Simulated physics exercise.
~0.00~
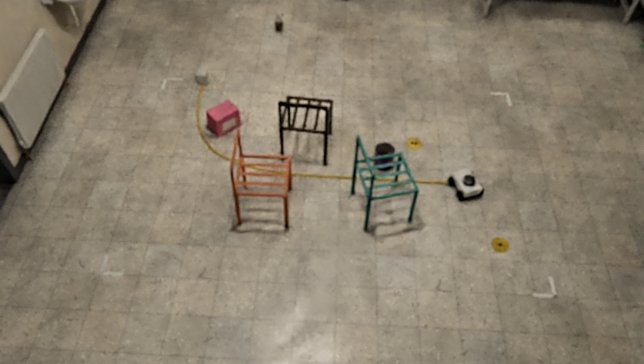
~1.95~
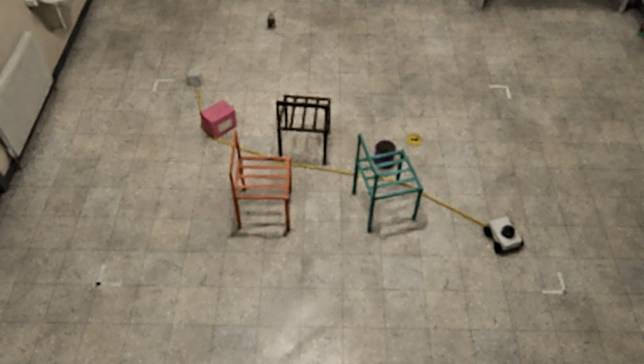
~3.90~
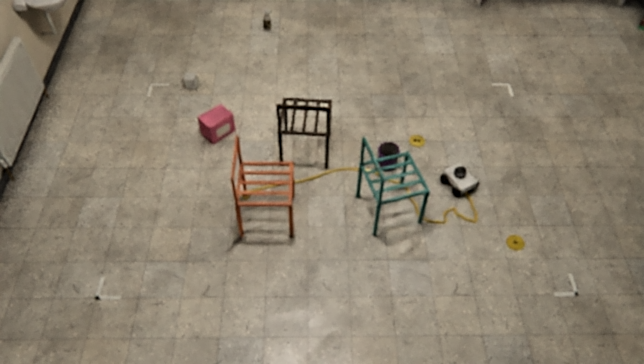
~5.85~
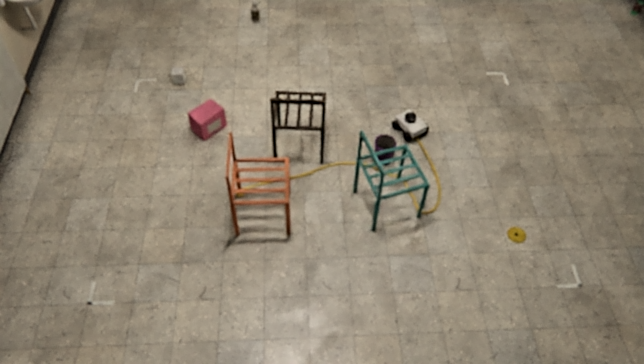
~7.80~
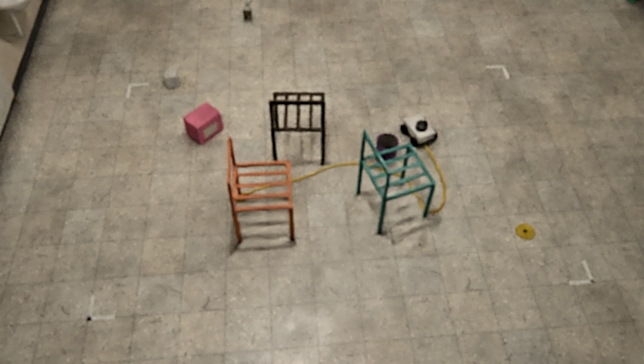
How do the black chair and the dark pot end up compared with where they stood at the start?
The black chair hardly stirs, and the dark pot keeps its place.
